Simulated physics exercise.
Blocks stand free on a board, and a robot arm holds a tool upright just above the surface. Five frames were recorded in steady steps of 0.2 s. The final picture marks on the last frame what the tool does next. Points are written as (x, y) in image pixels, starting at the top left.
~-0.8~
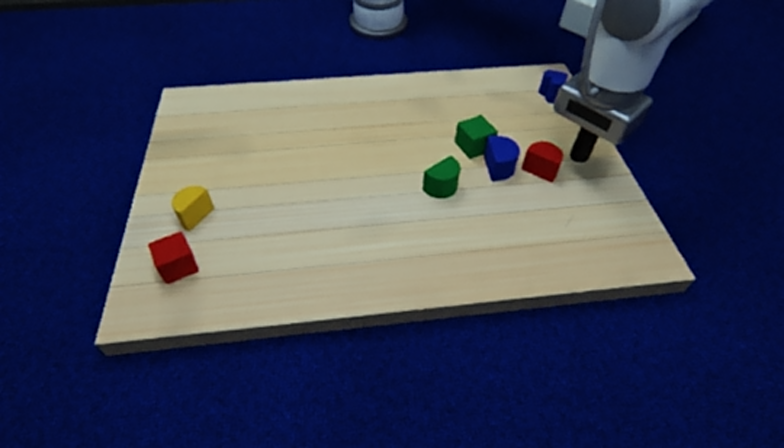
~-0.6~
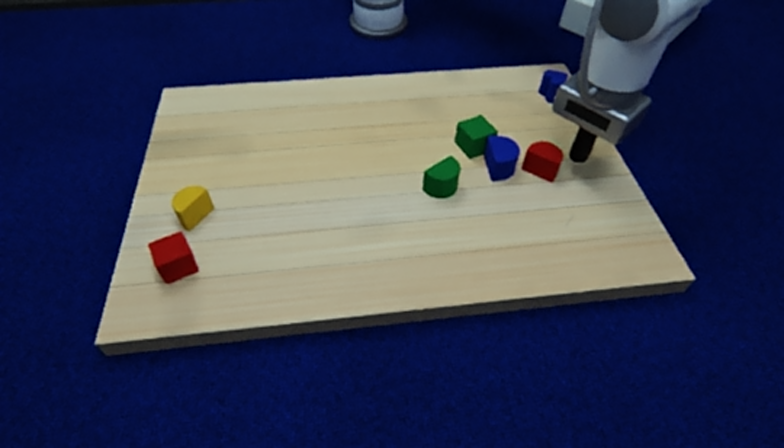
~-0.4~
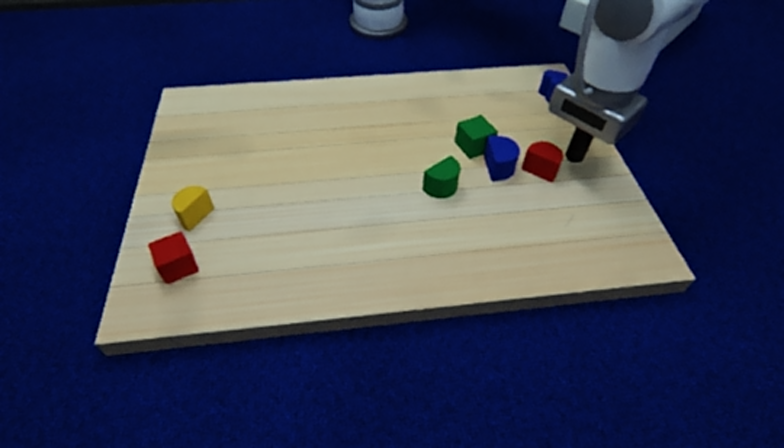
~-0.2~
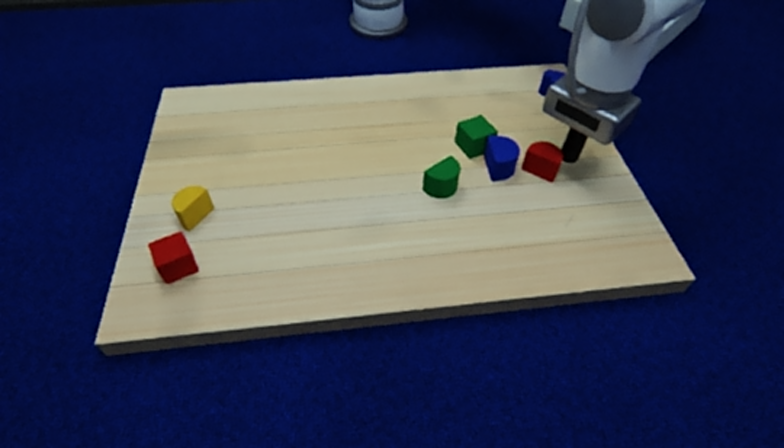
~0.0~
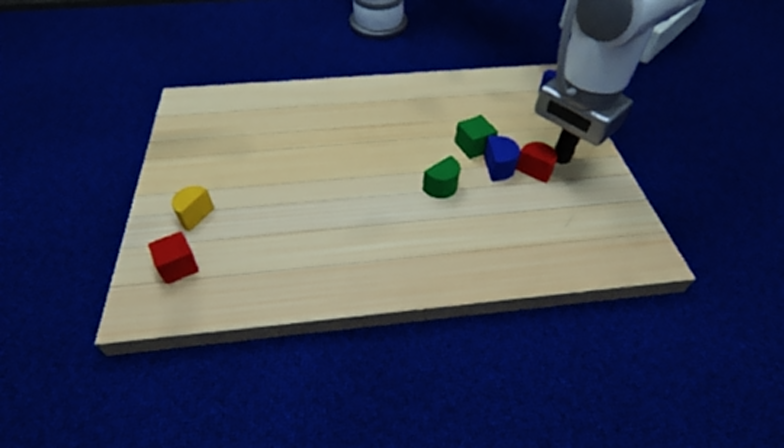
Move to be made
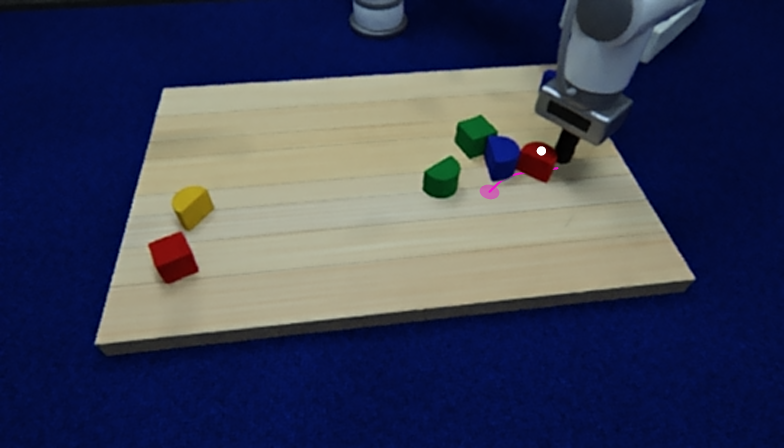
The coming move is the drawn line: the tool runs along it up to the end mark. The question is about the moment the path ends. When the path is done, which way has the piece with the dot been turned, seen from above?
Verdict: Counterclockwise.
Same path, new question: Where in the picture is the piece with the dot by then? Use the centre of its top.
It will likely be found at (472, 180).
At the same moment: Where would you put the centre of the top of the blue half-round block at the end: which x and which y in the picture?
Expect it around (471, 150).
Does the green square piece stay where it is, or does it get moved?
It is still where it was.
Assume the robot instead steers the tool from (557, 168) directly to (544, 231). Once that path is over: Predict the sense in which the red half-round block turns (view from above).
Turns clockwise.
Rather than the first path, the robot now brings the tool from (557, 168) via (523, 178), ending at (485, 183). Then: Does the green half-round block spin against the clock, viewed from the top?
The answer is no.
Path on the board, from (557, 168) over (532, 172) and (507, 178) to (490, 192); the dot is on the red half-round block.
On the path given first. One third of the way, tool (534, 162); blue half-round block (482, 150), turned 55° clockwise; red half-round block (516, 159), turned 20° anticlockwise.
Two thirds of the way, tool (509, 168); blue half-round block (471, 150), turned 85° clockwise; red half-round block (492, 168), turned 35° anticlockwise.
At the end, tool (492, 182); green half-round block (442, 168); green square piece in place; blue half-round block (471, 150), turned 85° clockwise; red half-round block (472, 180), turned 20° anticlockwise.
